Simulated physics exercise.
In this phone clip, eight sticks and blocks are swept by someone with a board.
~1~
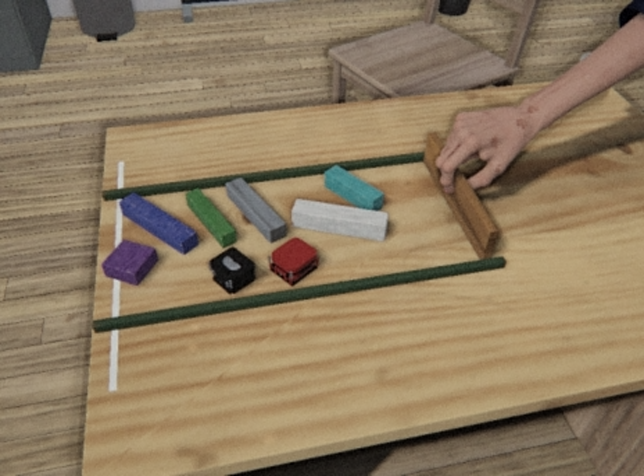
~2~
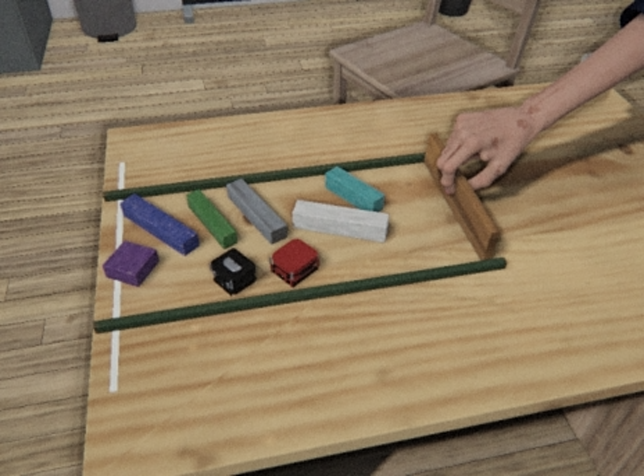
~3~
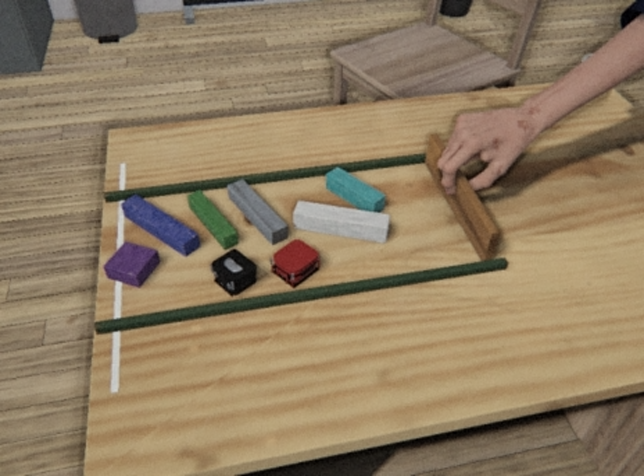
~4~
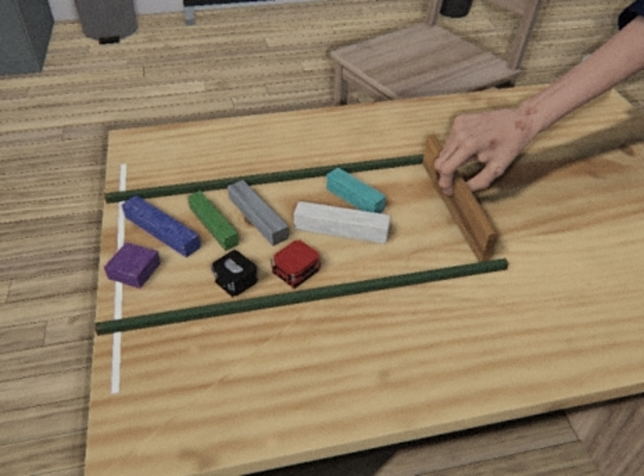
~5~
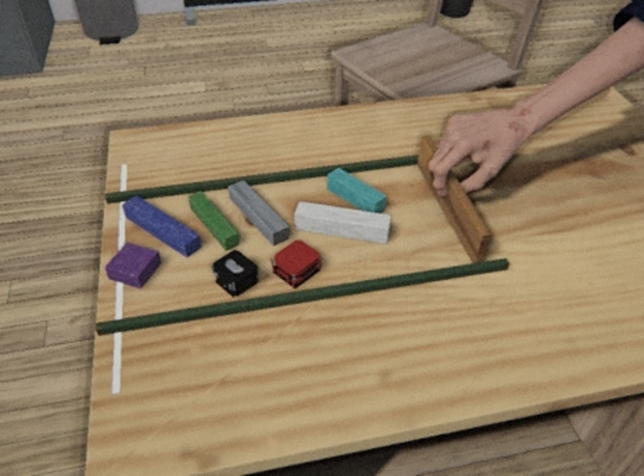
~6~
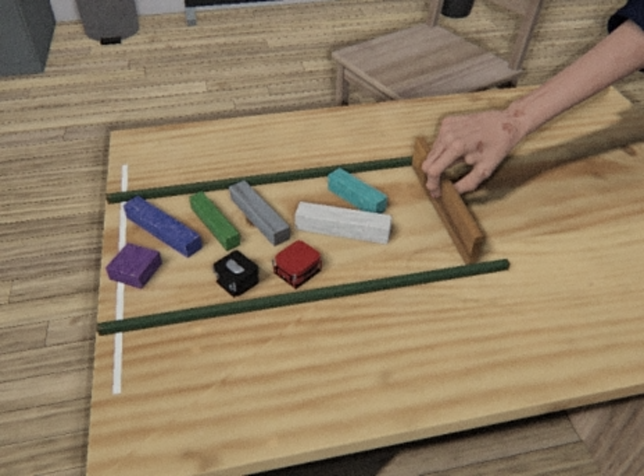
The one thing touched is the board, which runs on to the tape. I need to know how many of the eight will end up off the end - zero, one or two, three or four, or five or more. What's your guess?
I'd say five or more.
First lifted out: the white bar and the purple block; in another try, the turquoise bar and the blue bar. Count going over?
Tally of falls: 4 for the first try, 4 for the second.
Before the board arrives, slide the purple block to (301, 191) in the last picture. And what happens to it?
In that case it goes down.
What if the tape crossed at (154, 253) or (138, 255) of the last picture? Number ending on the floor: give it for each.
Tallies: 3, 5.
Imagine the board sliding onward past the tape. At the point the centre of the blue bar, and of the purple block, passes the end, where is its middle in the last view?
The middle is at (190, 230) when it's the blue bar, and at (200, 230) when it's the purple block.
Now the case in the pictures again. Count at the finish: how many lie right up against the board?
That makes 2.
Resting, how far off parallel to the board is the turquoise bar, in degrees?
Roughly 0 degrees.
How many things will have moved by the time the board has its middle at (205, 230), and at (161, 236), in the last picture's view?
The count reaches 8 first and 8 second.
Early on, none off yet; purple block at rest near (135, 265); blue bar at rest near (162, 226); green bar at rest near (214, 220).
A while later, none off yet; purple block at rest near (135, 265); blue bar moving near (152, 228); green bar travelled a little near (192, 224).
Further along, none off yet; purple block leaning well over near (85, 288); blue bar leaning well over near (85, 239); green bar travelled about its own width near (105, 236).
Finally, the number that fall off is five or more; lost, white bar, grey stick, black case, green bar, blue bar and purple block.
